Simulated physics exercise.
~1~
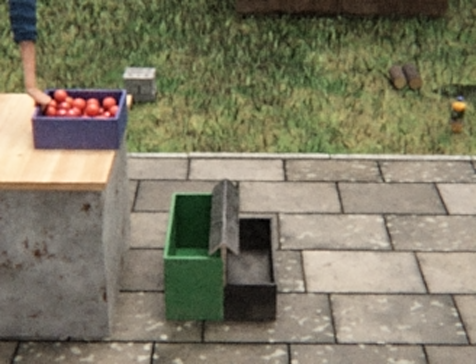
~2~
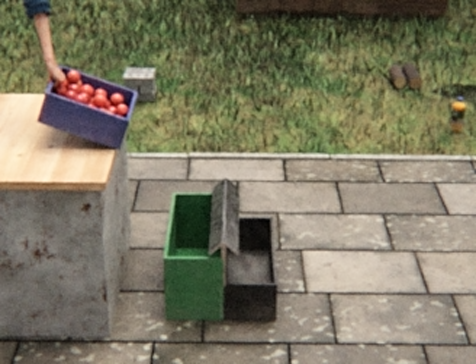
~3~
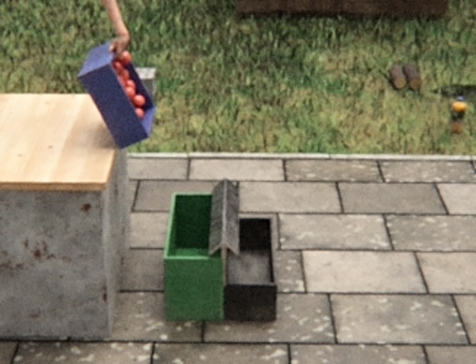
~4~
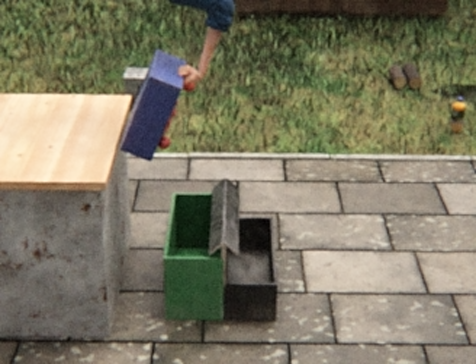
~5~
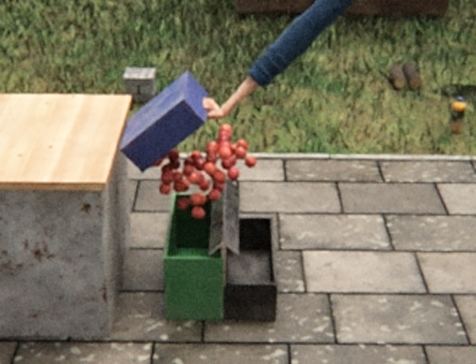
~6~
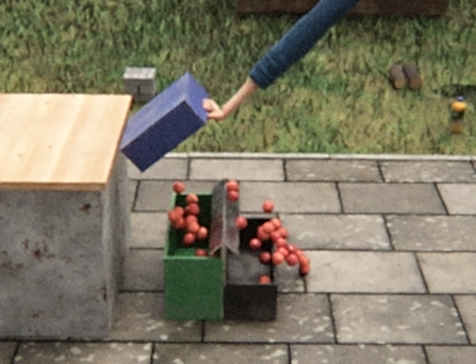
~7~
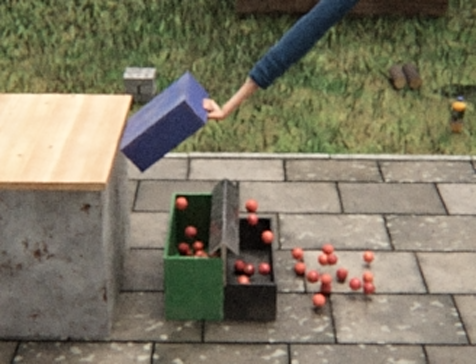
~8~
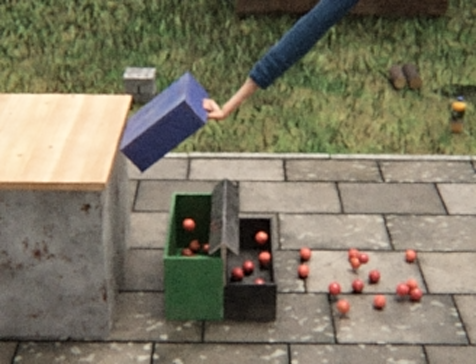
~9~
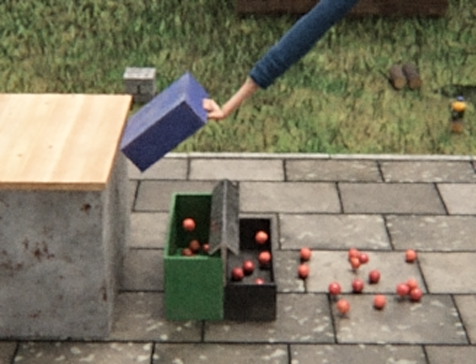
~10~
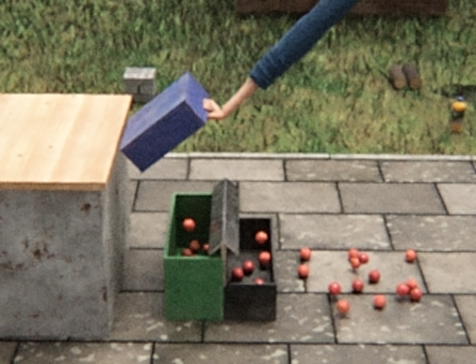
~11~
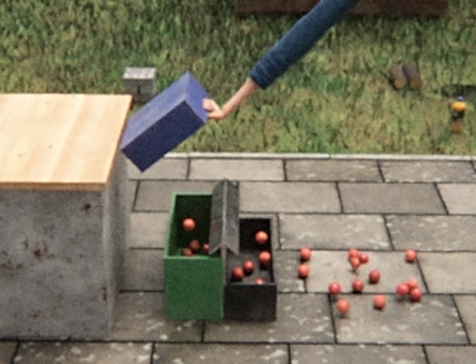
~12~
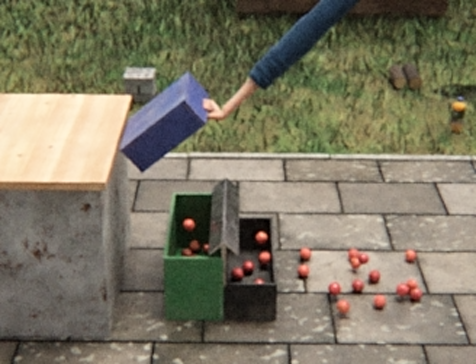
Tomatoes tumbling from a blue crate tipped by a hand, landing in green and black boxes and scattering across the paving beyond.
